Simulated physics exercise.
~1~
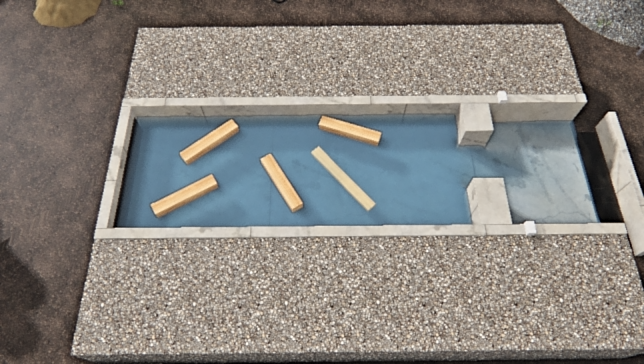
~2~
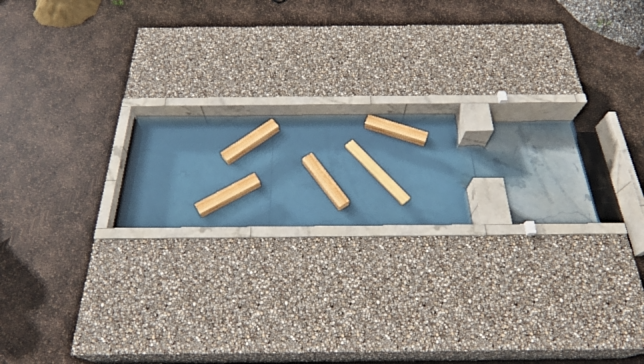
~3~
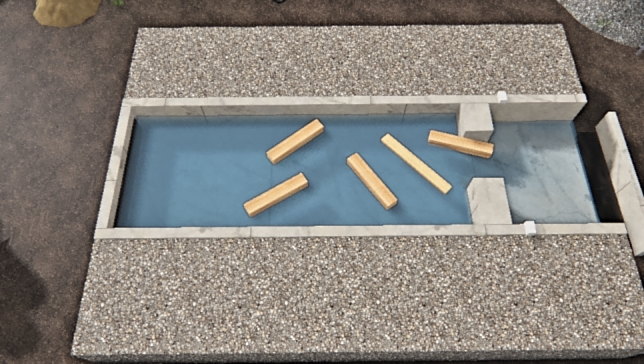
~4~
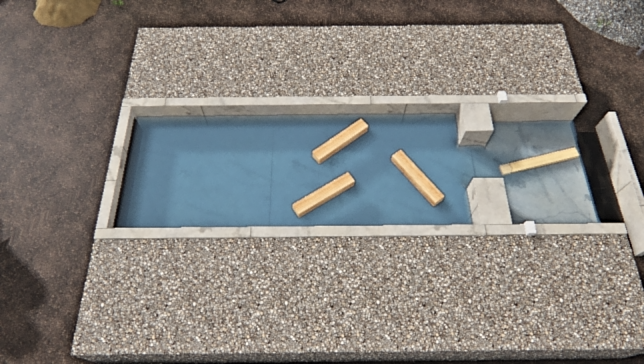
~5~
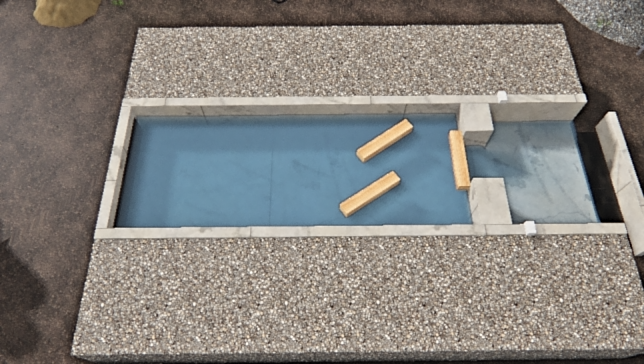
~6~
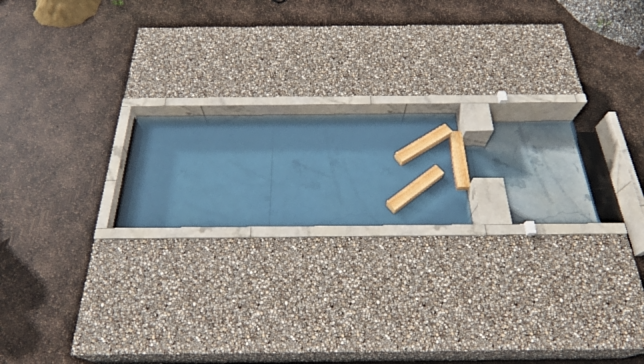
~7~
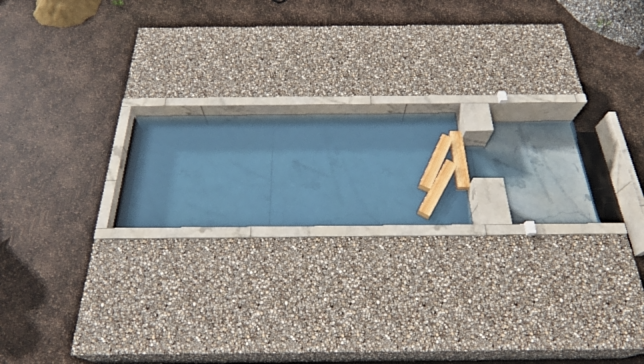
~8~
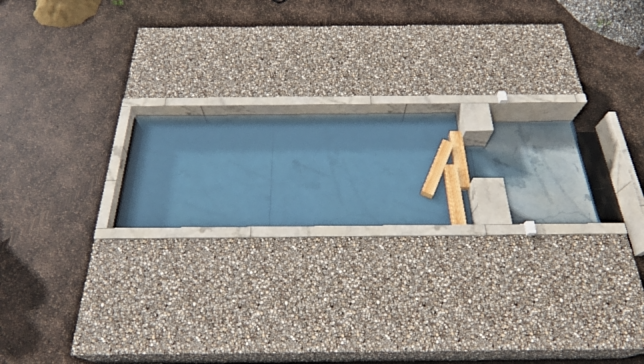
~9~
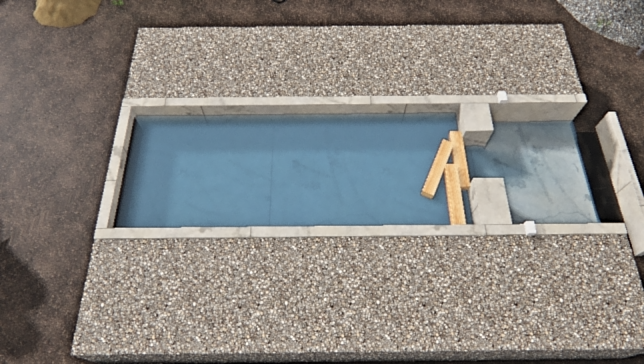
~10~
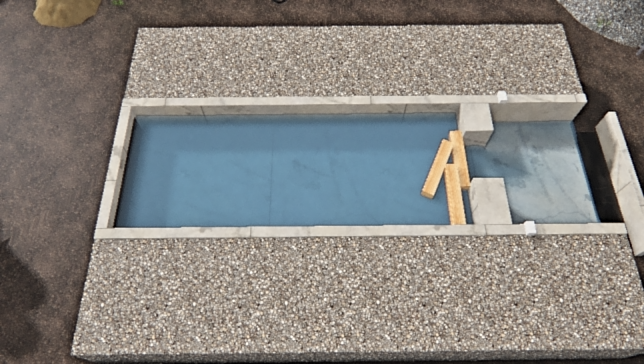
A blue channel of water between gravel banks carried five wooden pieces to the right, and two slipped through the narrow gap and out of sight. The next one lodged across the opening, and the last two piled up against it and stayed there.
